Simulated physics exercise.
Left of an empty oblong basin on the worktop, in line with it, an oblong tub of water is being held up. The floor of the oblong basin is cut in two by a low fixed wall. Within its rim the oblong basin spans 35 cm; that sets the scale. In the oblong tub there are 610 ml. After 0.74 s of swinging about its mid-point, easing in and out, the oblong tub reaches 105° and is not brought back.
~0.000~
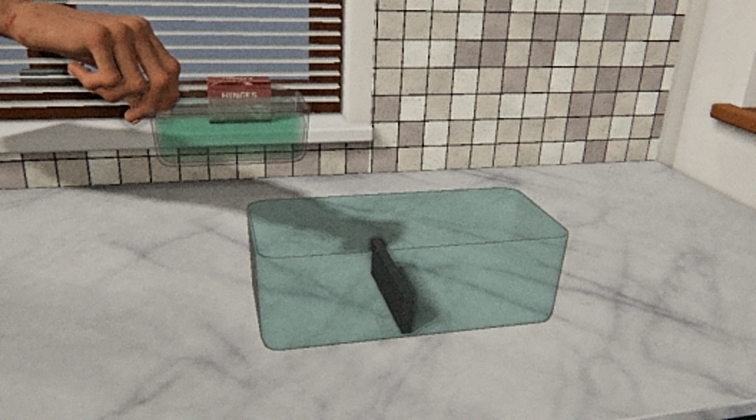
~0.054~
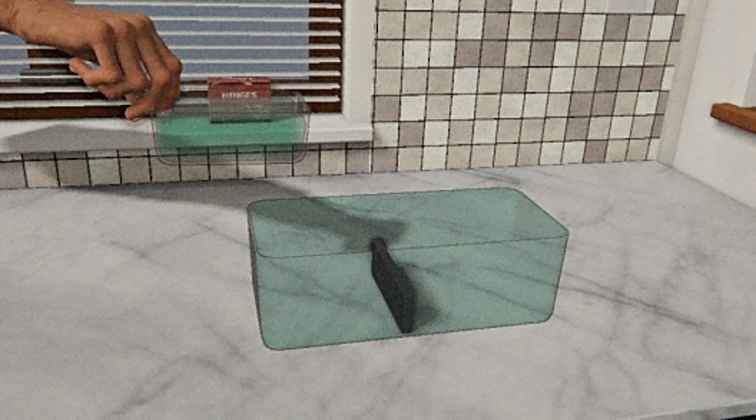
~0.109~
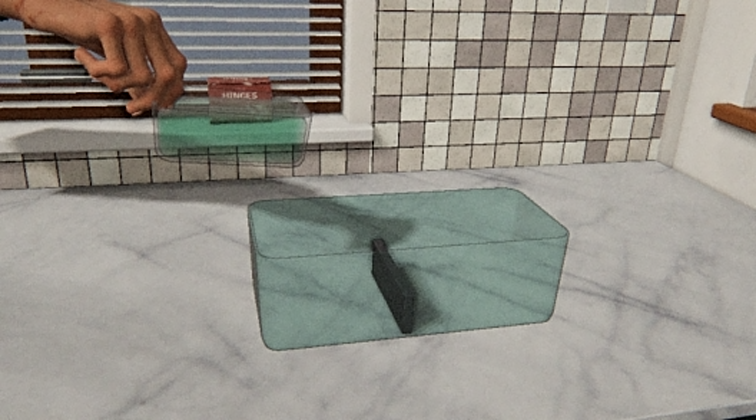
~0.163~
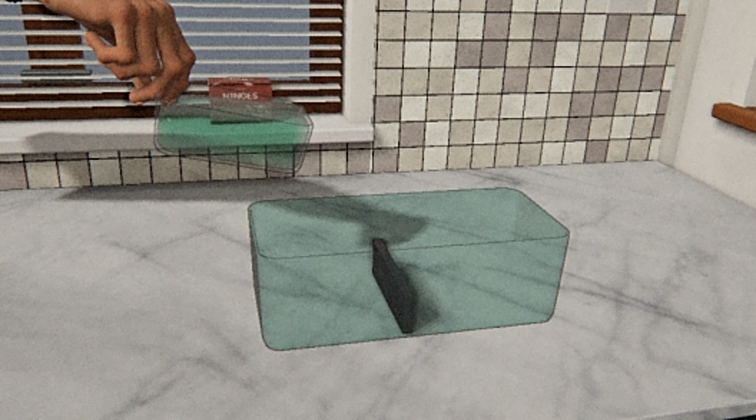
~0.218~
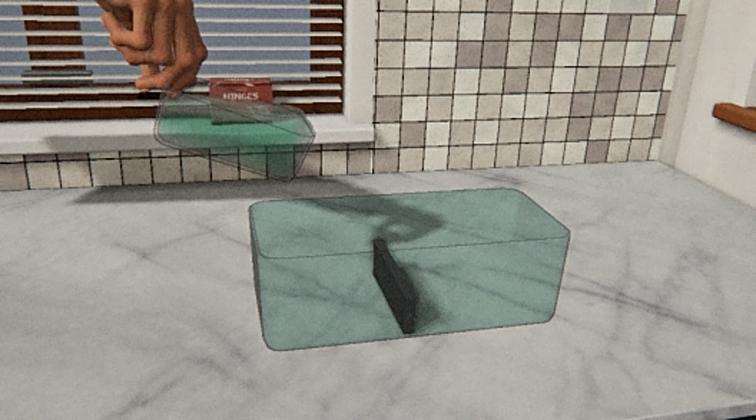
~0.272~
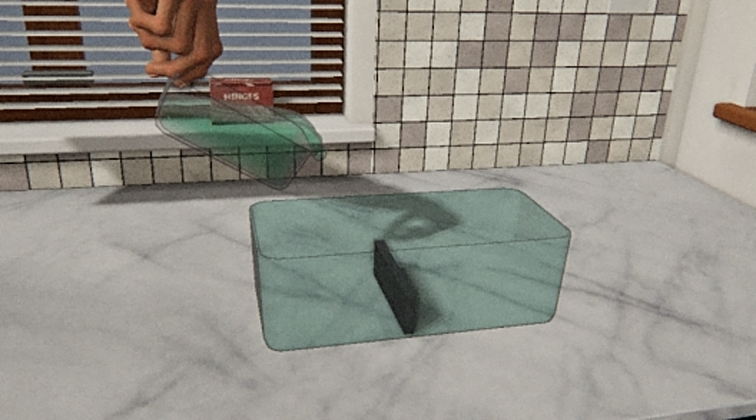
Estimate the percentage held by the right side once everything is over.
I would say 4 per cent.
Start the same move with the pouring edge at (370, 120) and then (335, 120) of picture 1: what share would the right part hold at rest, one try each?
I'd expect close to 70 per cent and then close to 10 per cent.
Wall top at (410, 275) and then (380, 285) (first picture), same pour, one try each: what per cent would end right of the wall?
Try 1: 10 %; try 2: 20 %.
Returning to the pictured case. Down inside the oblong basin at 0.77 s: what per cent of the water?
Around 96 per cent of the whole.
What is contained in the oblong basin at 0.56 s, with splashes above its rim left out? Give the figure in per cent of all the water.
Near 68 in a hundred.
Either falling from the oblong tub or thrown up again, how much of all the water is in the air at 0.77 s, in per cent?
Estimate: Around 3 per cent.
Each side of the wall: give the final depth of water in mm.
26 mm left, 0 mm right.
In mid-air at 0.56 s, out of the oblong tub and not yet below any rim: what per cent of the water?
Around 24 in a hundred.
After 0.56 s the tilt is 91° and 7 per cent is still to pour, 68 is left of the wall and 0 right of it.
After 0.77 s the tilt is 105° and 1 per cent is still to pour, 92 is left of the wall and 3 right of it.
After 1.00 s the tilt is 105° and 0 per cent is still to pour, 93 is left of the wall and 3 right of it.
After 1.24 s the tilt is 105° and 0 per cent is still to pour, 93 is left of the wall and 4 right of it.
In the end 93 per cent lies left of the wall, 4 right of it and 3 outside.
